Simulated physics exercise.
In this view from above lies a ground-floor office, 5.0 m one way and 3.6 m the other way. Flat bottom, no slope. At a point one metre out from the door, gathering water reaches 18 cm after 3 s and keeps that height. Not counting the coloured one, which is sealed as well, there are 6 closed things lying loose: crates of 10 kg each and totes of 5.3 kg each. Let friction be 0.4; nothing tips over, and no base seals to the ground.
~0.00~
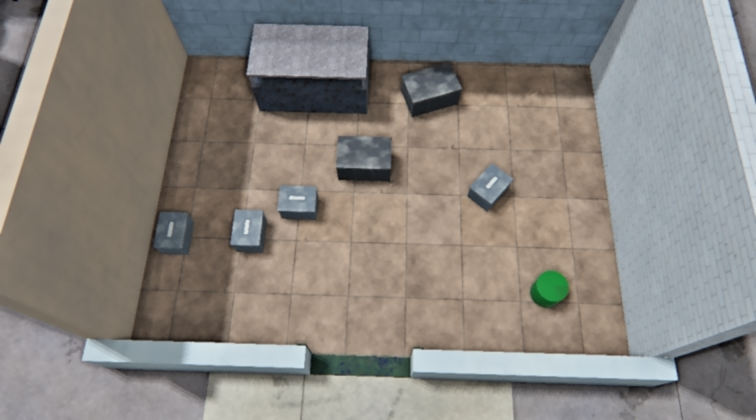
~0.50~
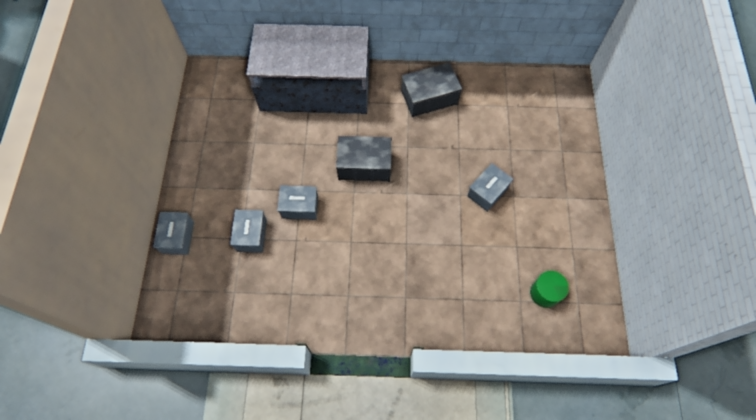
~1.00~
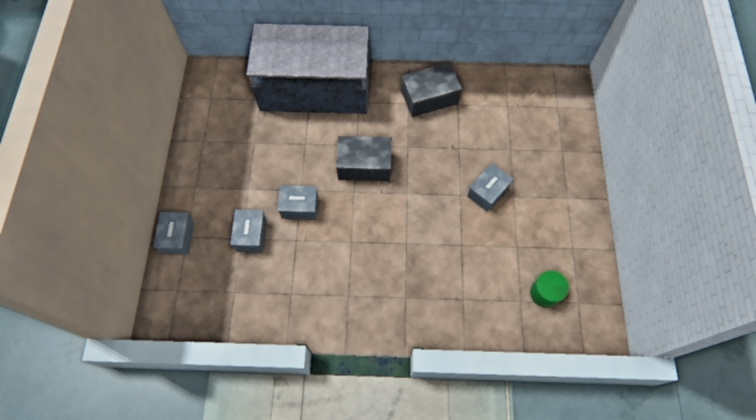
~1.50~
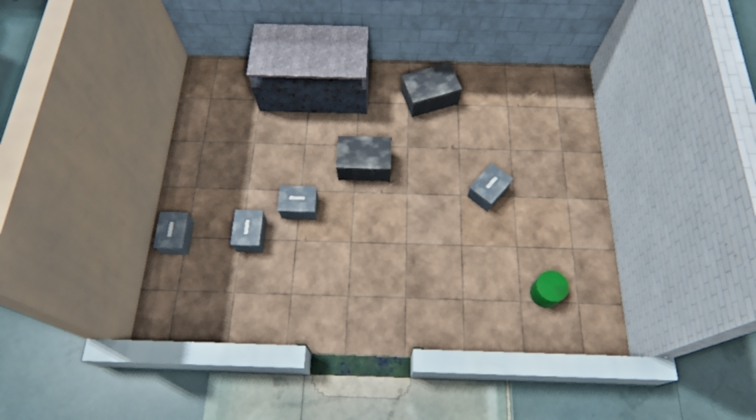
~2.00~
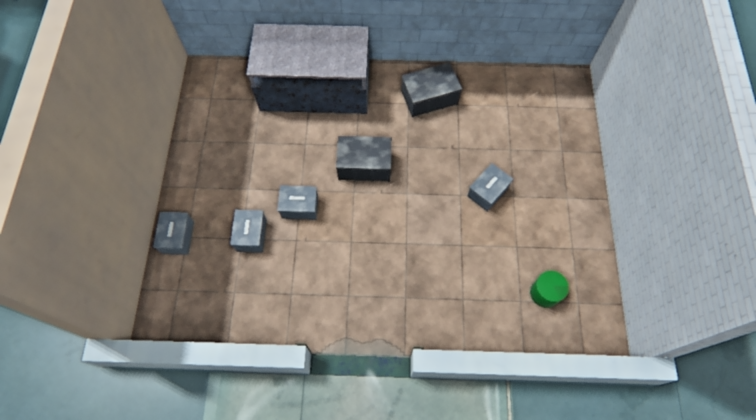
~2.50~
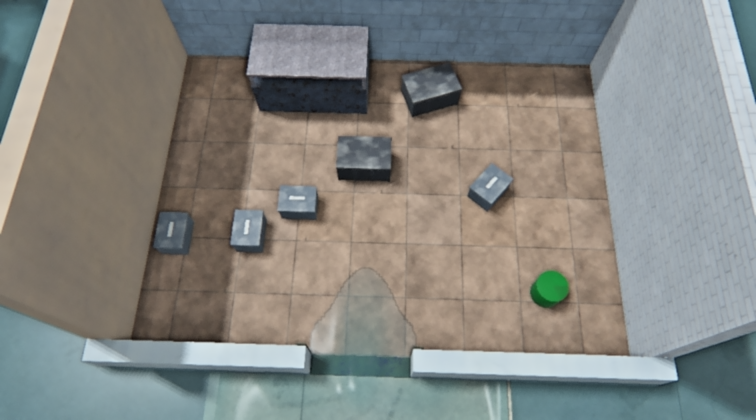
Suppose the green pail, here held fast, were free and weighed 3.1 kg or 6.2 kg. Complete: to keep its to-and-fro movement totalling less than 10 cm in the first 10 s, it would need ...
It would need just the lighter mass.
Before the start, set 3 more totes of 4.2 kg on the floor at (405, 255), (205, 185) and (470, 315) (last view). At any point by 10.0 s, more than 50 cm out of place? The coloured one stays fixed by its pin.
Above the mark, below the mark, below the mark.
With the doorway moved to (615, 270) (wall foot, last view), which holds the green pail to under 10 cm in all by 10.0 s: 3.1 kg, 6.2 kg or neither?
Result: Neither option suffices.
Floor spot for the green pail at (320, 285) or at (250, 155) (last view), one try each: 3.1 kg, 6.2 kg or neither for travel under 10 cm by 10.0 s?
Respectively, neither option succeeds and neither option succeeds.
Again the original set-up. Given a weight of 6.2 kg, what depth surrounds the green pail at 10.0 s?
Close to 2 cm deep.
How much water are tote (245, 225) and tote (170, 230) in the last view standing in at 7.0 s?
Around 2 cm and 1 cm.
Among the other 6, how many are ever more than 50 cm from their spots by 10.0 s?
I make that 2.
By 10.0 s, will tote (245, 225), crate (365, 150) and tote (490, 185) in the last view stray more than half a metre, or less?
Below, beyond, below.
After 3.5 s the green pail would be 0 cm from its start with 3.1 kg and 0 cm from its start with 6.2 kg; 0 cm of water round it then.
After 4.5 s the green pail would be 0 cm from its start with 3.1 kg and 0 cm from its start with 6.2 kg; 0 cm of water round it then.
After 7.0 s the green pail would be 0 cm from its start with 3.1 kg and 0 cm from its start with 6.2 kg; 1 cm of water round it then.
After 10.0 s the green pail would be 0 cm from its start with 3.1 kg and 0 cm from its start with 6.2 kg; 2 cm of water round it then.
